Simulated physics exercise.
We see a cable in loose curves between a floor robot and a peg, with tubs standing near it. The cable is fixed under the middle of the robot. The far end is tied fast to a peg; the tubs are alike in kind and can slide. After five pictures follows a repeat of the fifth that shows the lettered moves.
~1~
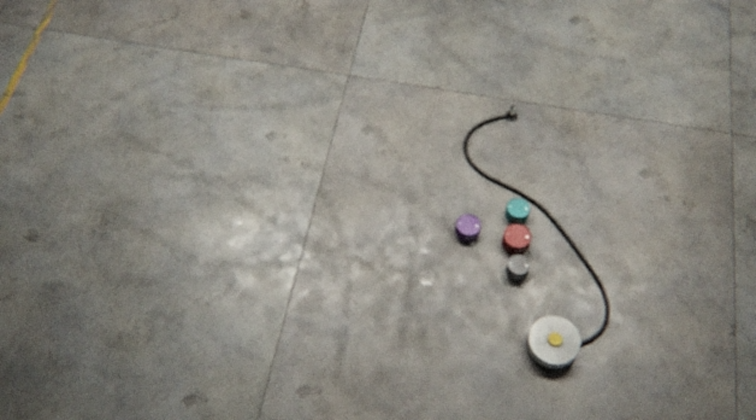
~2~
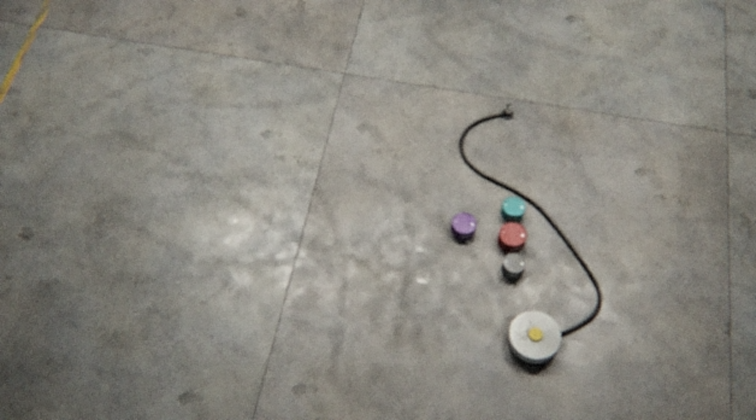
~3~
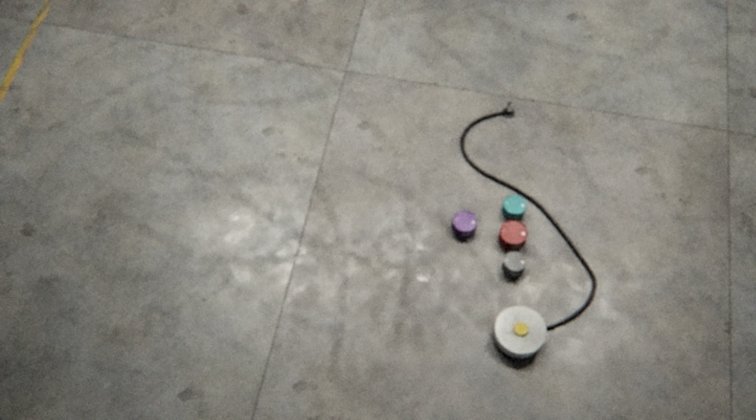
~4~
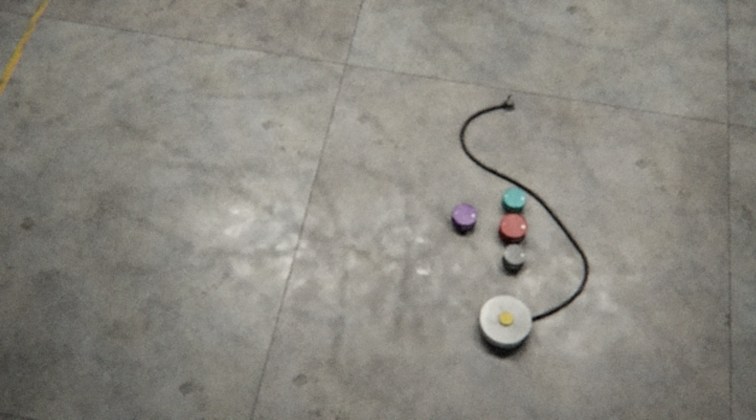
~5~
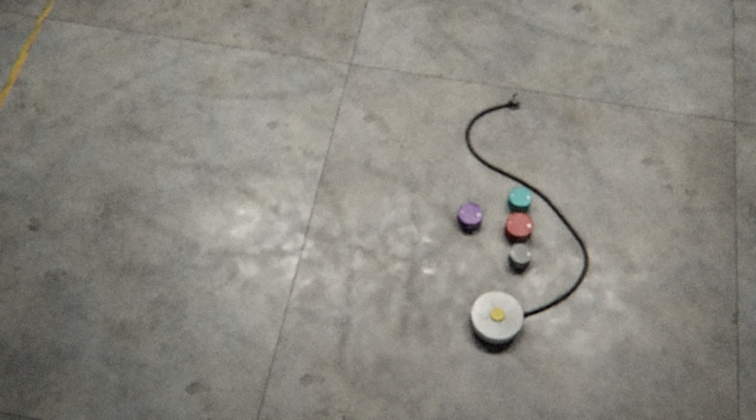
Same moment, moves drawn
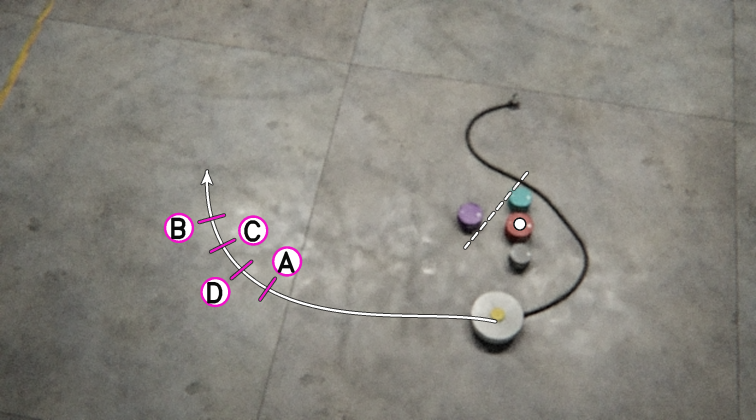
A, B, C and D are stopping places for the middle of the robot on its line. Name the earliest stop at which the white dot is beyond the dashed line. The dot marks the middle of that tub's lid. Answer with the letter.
Mark A.
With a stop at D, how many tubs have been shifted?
Four.
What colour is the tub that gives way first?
The grey tub.
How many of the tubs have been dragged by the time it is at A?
Four.
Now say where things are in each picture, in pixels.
Grey tub (518, 268); purple tub (468, 228); robot (553, 343), in the first picture.
Robot (534, 338); red tub (512, 238), in the second picture.
Robot (519, 333); grey tub (514, 264), in the third picture.
Robot (505, 322); peg (509, 102), in the fourth picture.
Robot (497, 318); turquoise tub (520, 200); grey tub (520, 257); purple tub (470, 217), in the fifth picture.
On the copy, A at (268, 289); B at (212, 219); C at (223, 246); D at (241, 270); the dashed line at (497, 209); the route from (495, 322) via (297, 302) to (207, 171); the white dot at (520, 224).
On A. First, robot (414, 312); red tub (519, 228).
Then, robot (332, 307); red tub (519, 228); grey tub (511, 251).
Finally, robot (267, 285); red tub (483, 207); turquoise tub (494, 189); grey tub (466, 222); purple tub (456, 204); the dot on the red tub is over the dashed line.
By contrast, B does it too, but is farther than needed; C does it too, but is farther than needed; D does it too, but is farther than needed.
